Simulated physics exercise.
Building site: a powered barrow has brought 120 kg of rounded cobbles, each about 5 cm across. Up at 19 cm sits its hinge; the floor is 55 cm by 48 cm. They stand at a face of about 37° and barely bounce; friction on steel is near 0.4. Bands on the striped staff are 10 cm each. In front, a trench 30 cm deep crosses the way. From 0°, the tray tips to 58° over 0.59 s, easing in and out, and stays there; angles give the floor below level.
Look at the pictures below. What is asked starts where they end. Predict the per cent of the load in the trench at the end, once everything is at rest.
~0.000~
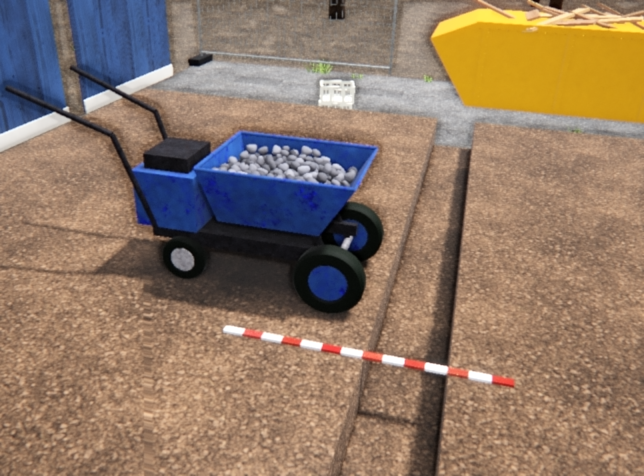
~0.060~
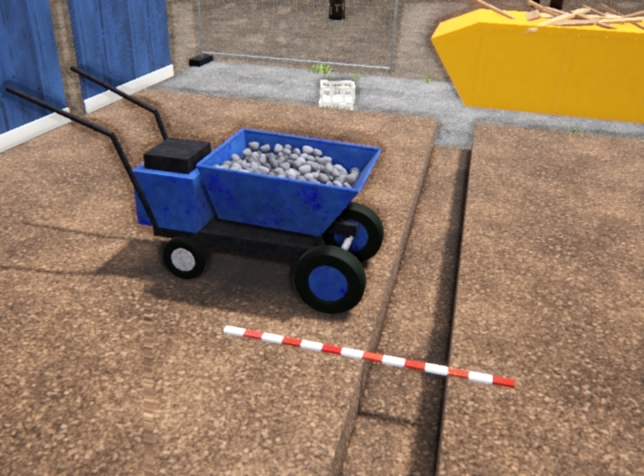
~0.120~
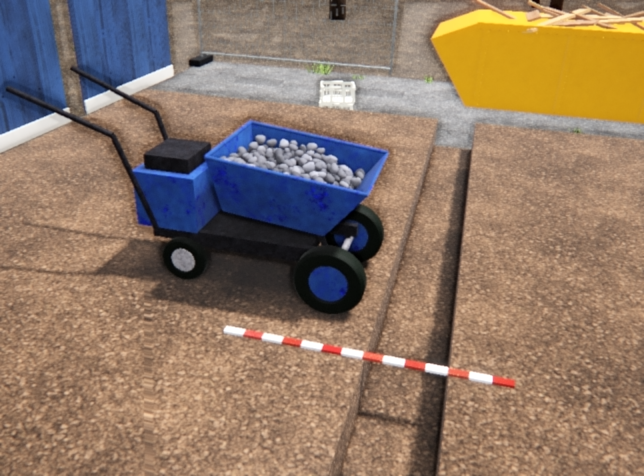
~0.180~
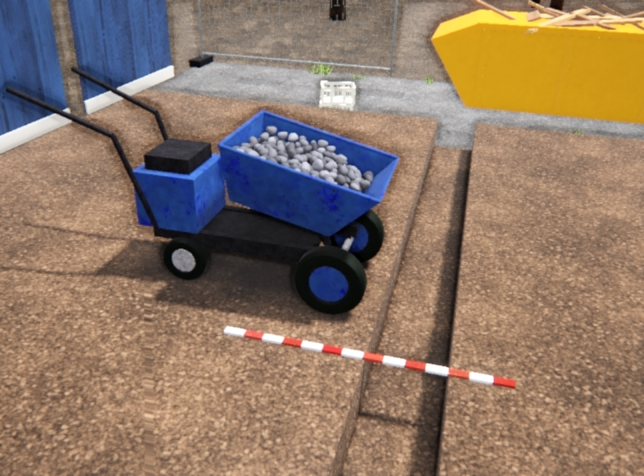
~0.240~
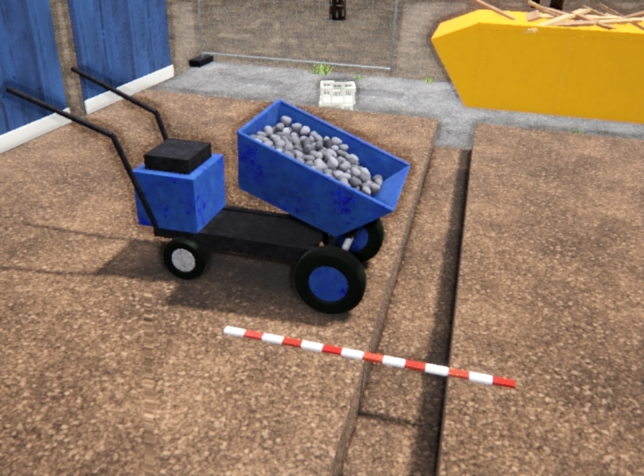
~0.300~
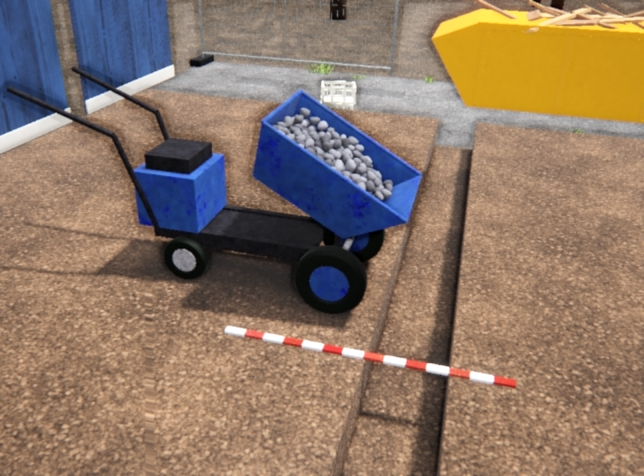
Near 12 per cent.
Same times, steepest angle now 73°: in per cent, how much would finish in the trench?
Roughly 25 per cent would end in the trench.
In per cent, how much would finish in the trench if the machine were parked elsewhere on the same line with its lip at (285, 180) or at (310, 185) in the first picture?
Around 50 and then 35 percent.
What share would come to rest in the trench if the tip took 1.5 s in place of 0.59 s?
In that case, around 20%.
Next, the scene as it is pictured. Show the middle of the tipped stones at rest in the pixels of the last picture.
At about pixel (509, 307) in the last view.
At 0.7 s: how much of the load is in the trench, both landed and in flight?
Some 5 per cent of the load by that point.
After 0.4 s the floor is at 49°; 100 % in the tray; the foremost stones are at (403, 219).
After 0.7 s the floor is at 58°; 91 % in the tray, 6 % in the trench, 3 % past the trench; the foremost stones are at (476, 273).
After 1.0 s the floor is at 58°; 57 % in the tray, 5 % in the trench, 38 % past the trench; the foremost stones are at (609, 342).
After 3.0 s the floor is at 58°; 46 % in the tray, 12 % in the trench, 42 % past the trench; the foremost stones are past the picture's edge.
